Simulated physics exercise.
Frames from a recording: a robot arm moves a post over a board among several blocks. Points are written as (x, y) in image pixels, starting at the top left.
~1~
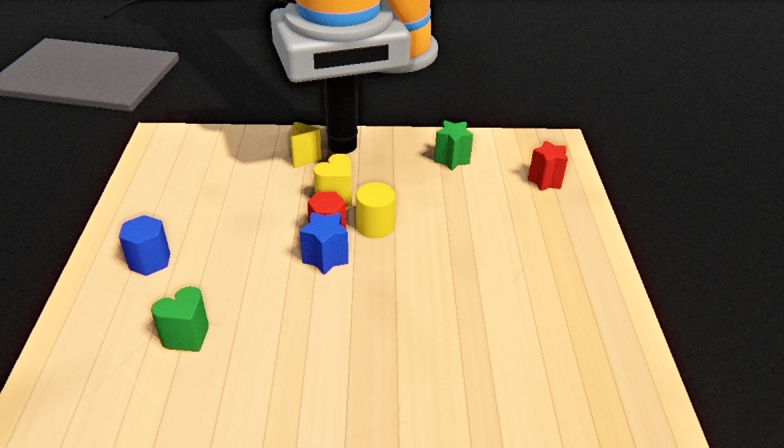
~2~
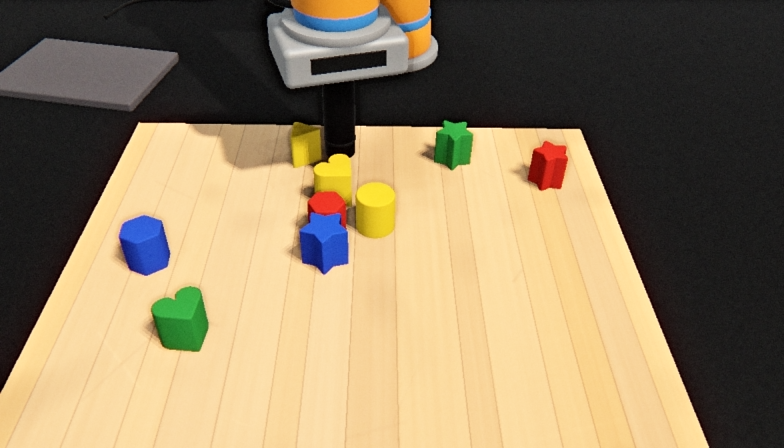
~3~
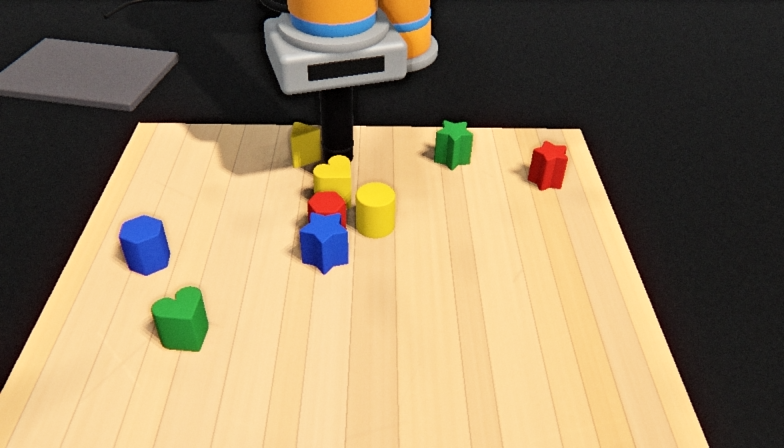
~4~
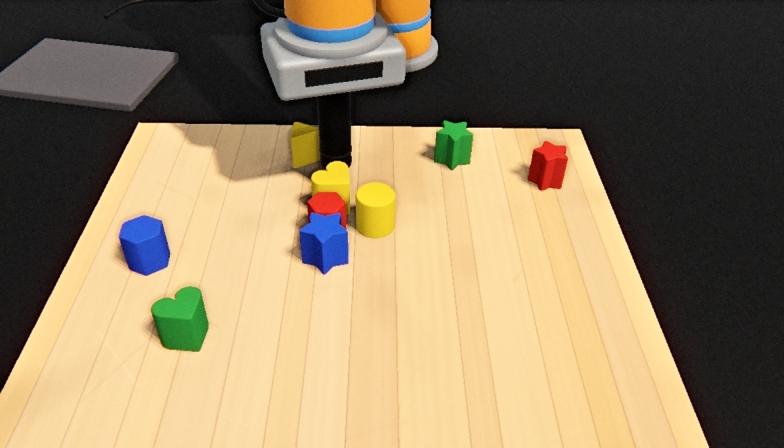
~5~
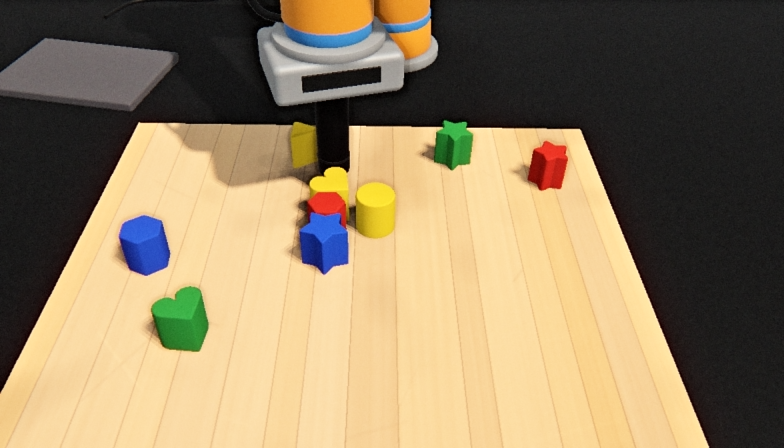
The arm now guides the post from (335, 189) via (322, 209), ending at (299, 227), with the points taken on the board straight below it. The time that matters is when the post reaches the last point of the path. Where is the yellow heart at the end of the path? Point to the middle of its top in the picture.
When the path ends, it will be at (307, 219).
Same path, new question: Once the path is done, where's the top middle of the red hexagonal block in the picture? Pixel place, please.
It comes to (315, 242).
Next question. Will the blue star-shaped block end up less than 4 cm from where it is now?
I believe not.
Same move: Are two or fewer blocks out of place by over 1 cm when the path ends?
I believe not.
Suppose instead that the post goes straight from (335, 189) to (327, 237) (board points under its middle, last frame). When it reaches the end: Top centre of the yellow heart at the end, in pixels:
The middle of its upper face should be somewhere near (321, 231).
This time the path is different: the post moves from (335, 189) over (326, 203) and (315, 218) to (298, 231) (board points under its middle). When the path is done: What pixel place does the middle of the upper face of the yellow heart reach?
That would be at about pixel (307, 223).
On the path given first. Halfway along, post at (321, 190); blue star-shaped block at (322, 249); red hexagonal block at (320, 224); yellow heart at (321, 201).
At the end, post at (297, 208); blue star-shaped block at (327, 267), turned 25° anticlockwise; red hexagonal block at (315, 242), turned 25° anticlockwise; yellow heart at (307, 219), turned 20° anticlockwise; yellow round block in place.
